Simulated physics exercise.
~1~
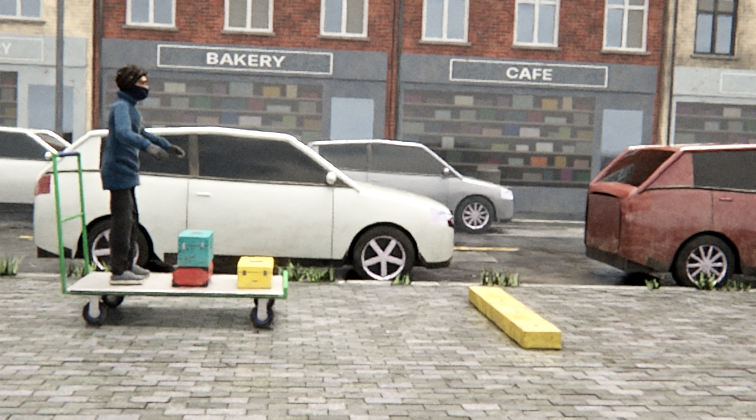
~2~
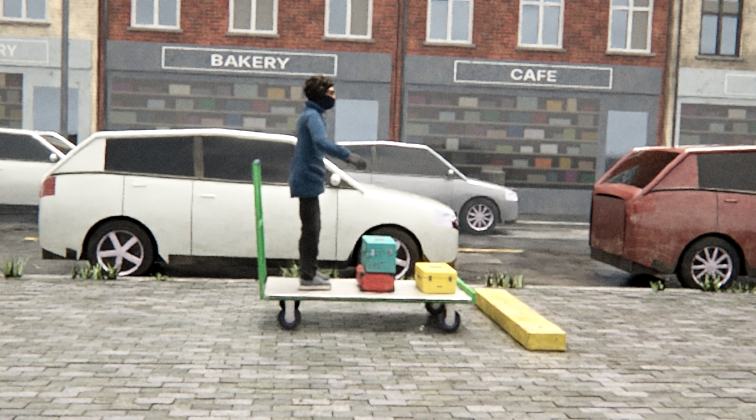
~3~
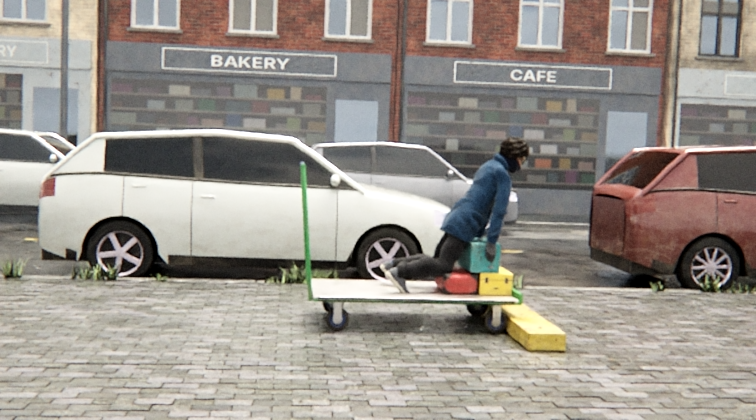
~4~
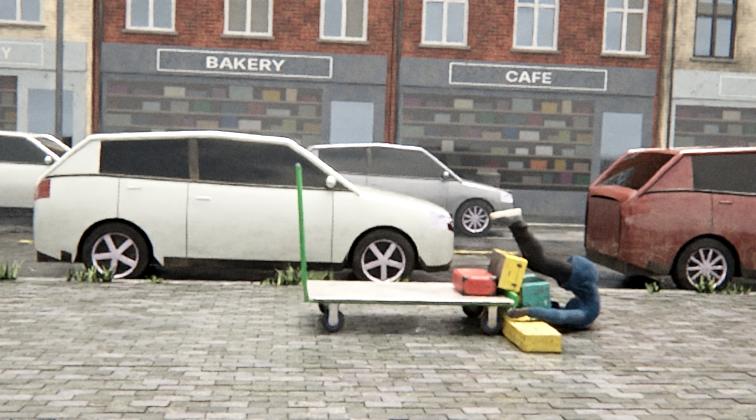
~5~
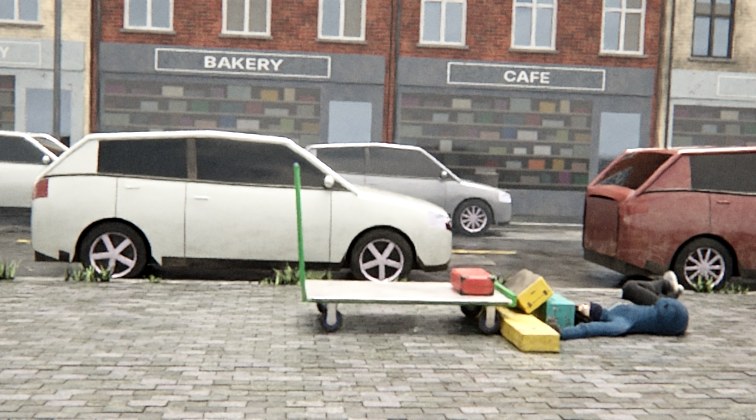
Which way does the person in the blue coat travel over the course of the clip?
The person moves to the right, first riding on the trolley and then going over its front edge onto the paving.
A person in a blue coat and dark trousers stands on a green-framed flatbed trolley that rolls right across grey paving, seen side-on from a slightly swaying view. Ahead of the person on the deck sit a teal box on a red case and a yellow box, with parked cars, a bakery and a cafe behind. The trolley reaches a yellow kerb and stops. The person drops forward onto the boxes, then pitches headfirst over the front edge with the teal and yellow boxes. The person ends lying on the paving beyond the kerb, the teal and yellow boxes past the edge, while the red case stays on the deck.
